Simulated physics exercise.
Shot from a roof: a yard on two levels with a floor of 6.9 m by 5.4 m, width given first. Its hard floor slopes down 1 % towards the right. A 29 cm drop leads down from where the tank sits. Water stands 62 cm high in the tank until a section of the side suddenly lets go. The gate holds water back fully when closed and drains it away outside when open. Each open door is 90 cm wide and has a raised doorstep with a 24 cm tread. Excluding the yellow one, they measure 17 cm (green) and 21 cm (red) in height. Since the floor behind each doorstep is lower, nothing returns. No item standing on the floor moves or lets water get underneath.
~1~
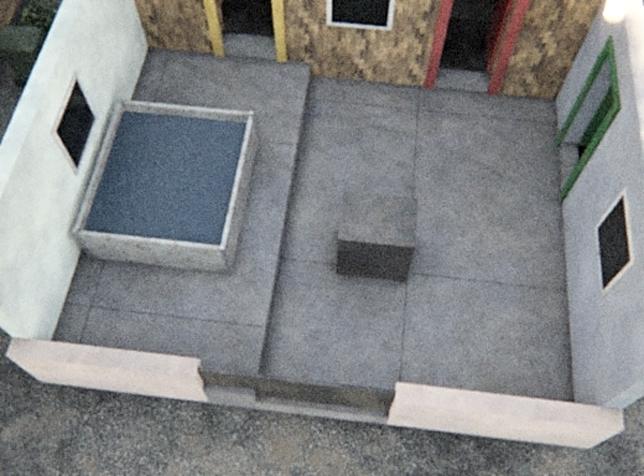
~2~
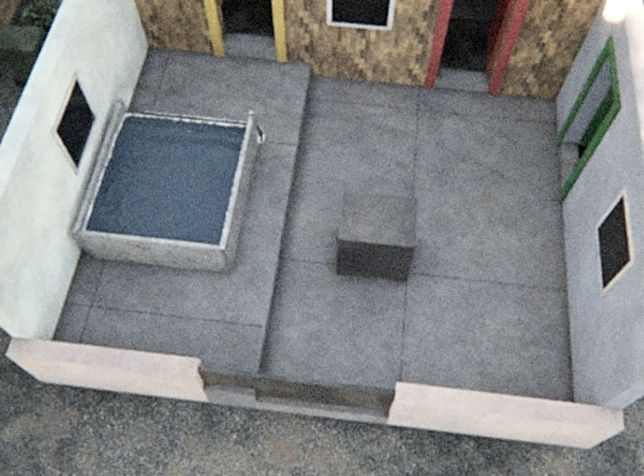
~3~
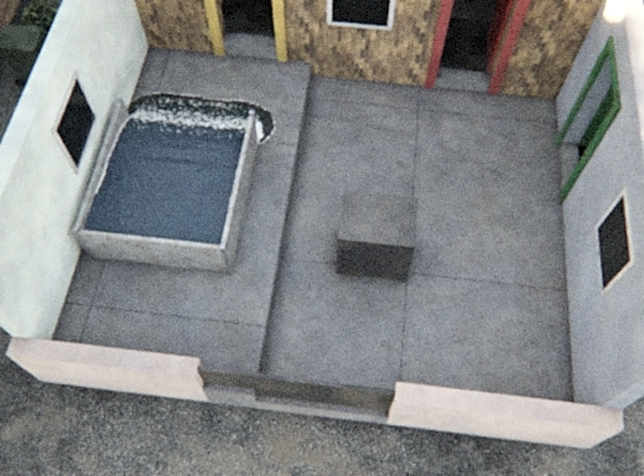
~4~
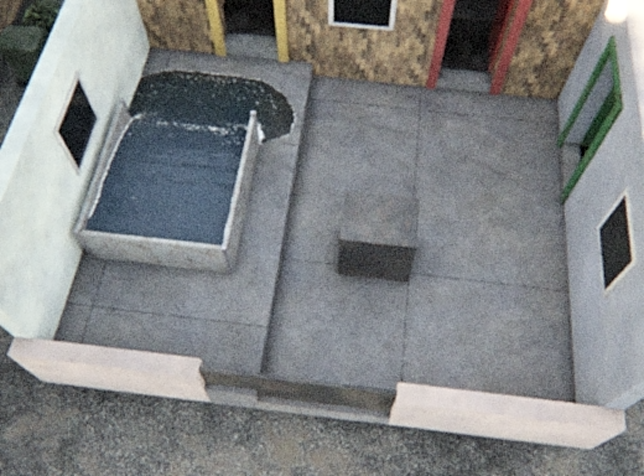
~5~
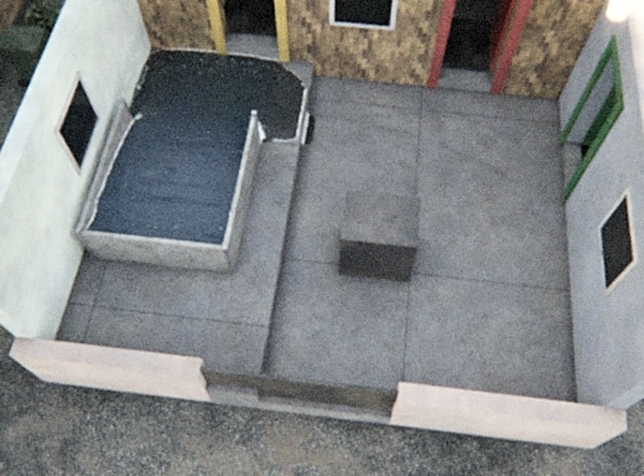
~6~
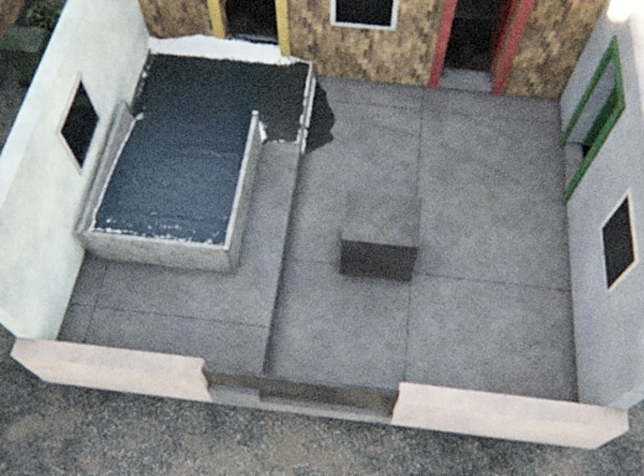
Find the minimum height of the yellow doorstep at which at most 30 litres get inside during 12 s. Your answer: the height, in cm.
The minimum is about 33 cm.
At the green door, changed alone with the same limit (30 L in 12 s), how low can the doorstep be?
The green one would have to be about 18 cm high.
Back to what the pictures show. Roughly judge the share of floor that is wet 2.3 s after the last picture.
Around 40 per cent of the free floor.
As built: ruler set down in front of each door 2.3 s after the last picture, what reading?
Yellow 27, green 17, red 8 cm.
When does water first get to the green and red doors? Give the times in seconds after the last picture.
Arrival times - green: 2.2 seconds; red: 1.1 seconds.
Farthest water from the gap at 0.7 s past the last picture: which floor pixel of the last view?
(396, 90).
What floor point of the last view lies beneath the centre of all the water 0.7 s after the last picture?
Approximately (200, 145).
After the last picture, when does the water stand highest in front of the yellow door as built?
At roughly 1.0 s.
Then, 0.7 s after the last picture water covers 20 % of the floor, deepest (48 cm) near (161, 55); 39 cm at the yellow door, 26 litres in over its 26 cm doorstep.
Then, 2.3 s after the last picture water covers 40 % of the floor, deepest (28 cm) near (140, 123); 27 cm at the yellow door, 99 litres in over its 26 cm doorstep.
Then, 11.3 s after the last picture water covers 85 % of the floor, deepest (15 cm) near (536, 104); 6 cm at the yellow door, 102 litres in over its 26 cm doorstep.
At the yellow door as built, the water peaked near 41 cm, 1.1 s after the last picture.
With a doorstep of 29.5 cm, 63 litres would have come in within the 12 s; with 39.5 cm, 5 litres. So under 30 litres takes about 33 cm.
